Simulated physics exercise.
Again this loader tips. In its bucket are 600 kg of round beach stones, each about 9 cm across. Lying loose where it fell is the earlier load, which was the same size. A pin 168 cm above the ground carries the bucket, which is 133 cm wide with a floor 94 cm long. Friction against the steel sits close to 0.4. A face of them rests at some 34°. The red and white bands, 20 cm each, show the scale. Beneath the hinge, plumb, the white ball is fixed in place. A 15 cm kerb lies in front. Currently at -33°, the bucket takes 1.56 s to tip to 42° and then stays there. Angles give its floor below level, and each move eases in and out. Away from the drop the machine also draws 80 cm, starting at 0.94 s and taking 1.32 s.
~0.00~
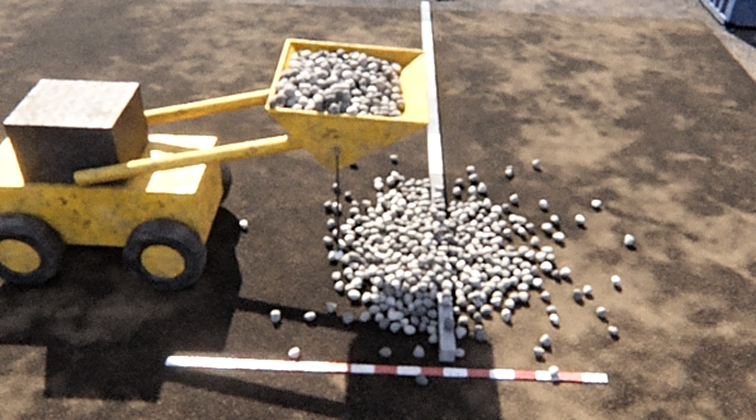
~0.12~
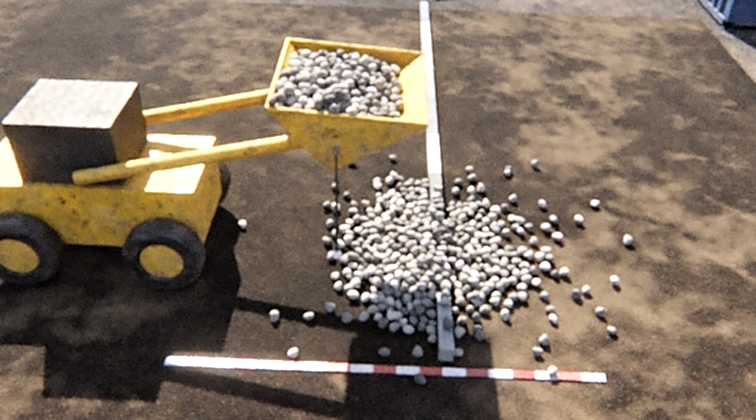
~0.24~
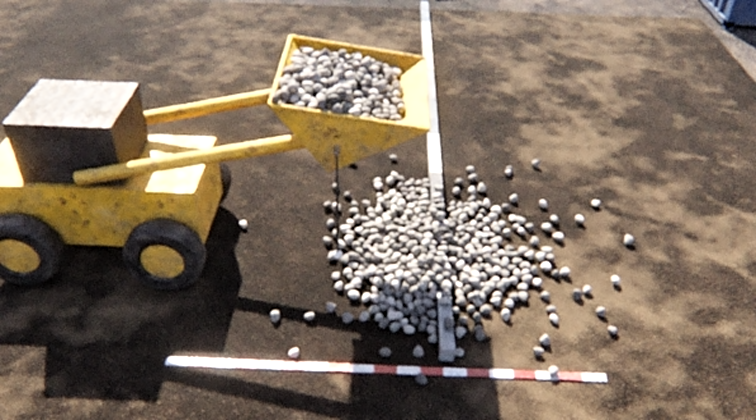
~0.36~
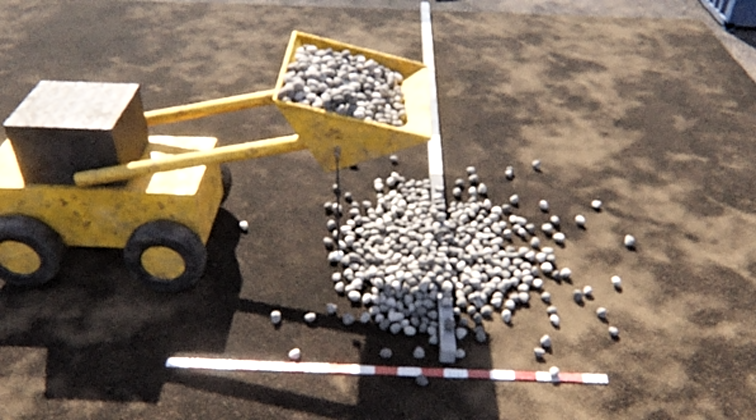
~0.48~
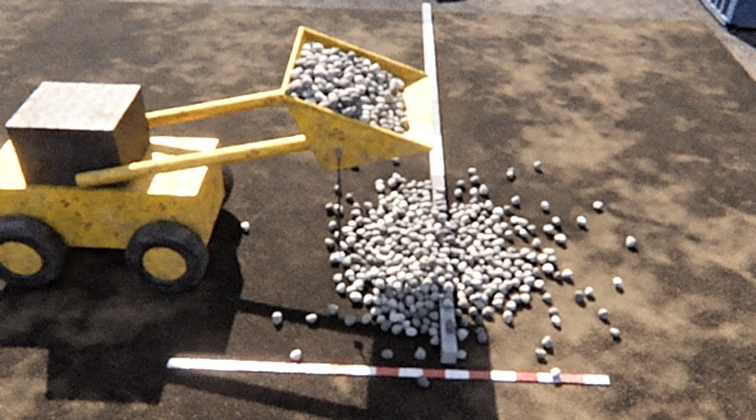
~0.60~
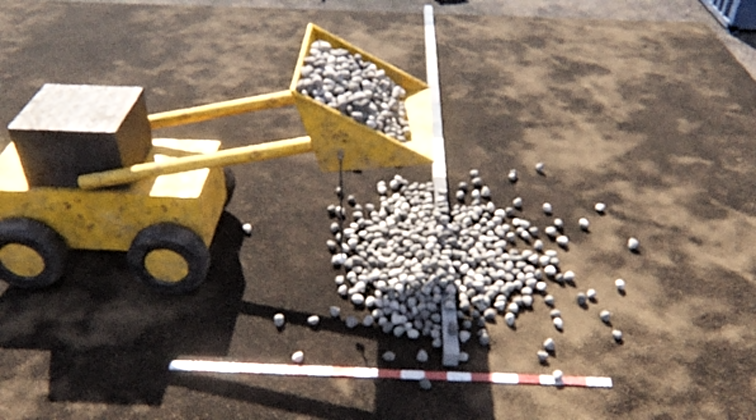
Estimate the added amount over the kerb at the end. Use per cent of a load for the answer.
Roughly 22 per cent of a load.
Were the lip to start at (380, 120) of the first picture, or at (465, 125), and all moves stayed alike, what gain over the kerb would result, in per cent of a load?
I'd expect near 0 per cent first and near 45 per cent next.
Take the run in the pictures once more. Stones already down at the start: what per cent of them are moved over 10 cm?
Close to 25 in a hundred of them.
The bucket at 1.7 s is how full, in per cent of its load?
That works out to about 10 %.
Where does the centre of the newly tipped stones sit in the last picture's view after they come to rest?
Middle: Approx. (402, 244) px.
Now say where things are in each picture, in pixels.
The first frame shows lip at (429, 123), floor tilted -33°, highest stones at (319, 67). The earlier load is highest near (434, 235), 26 cm above ground level, 67 % on this side of the kerb, 33 % over the kerb.
The second frame shows lip at (428, 125), floor tilted -32°, highest stones at (319, 66); the stones move at 0.1 m/s on average.
In the third frame, the bucket is at -28°, its lip at (430, 130); the top of the load is at (313, 63); the stones move at 0.2 m/s on average.
The fourth frame shows lip at (432, 139), floor tilted -23°, highest stones at (312, 61); the stones move at 0.3 m/s on average.
In the fifth frame, the bucket is at -16°, its lip at (433, 149); the top of the load is at (313, 59); the stones move at 0.3 m/s on average.
In the sixth frame, the bucket is at -8°, its lip at (434, 162); the top of the load is at (320, 60); the stones move at 0.3 m/s on average.
After 1.2 s the floor is at 30°; in per cent of one load, 91 in the bucket, 77 on this side of the kerb, 33 over the kerb; the foremost stones are at (604, 272).
After 1.7 s the floor is at 42°; in per cent of one load, 9 in the bucket, 148 on this side of the kerb, 42 over the kerb; the foremost stones are at (604, 272).
After 2.7 s the floor is at 42°; in per cent of one load, 0 in the bucket, 146 on this side of the kerb, 54 over the kerb; the foremost stones are at (620, 265).
After 5.5 s the floor is at 42°; in per cent of one load, 0 in the bucket, 146 on this side of the kerb, 54 over the kerb; the foremost stones are at (623, 265). Net gain over the kerb, 22.
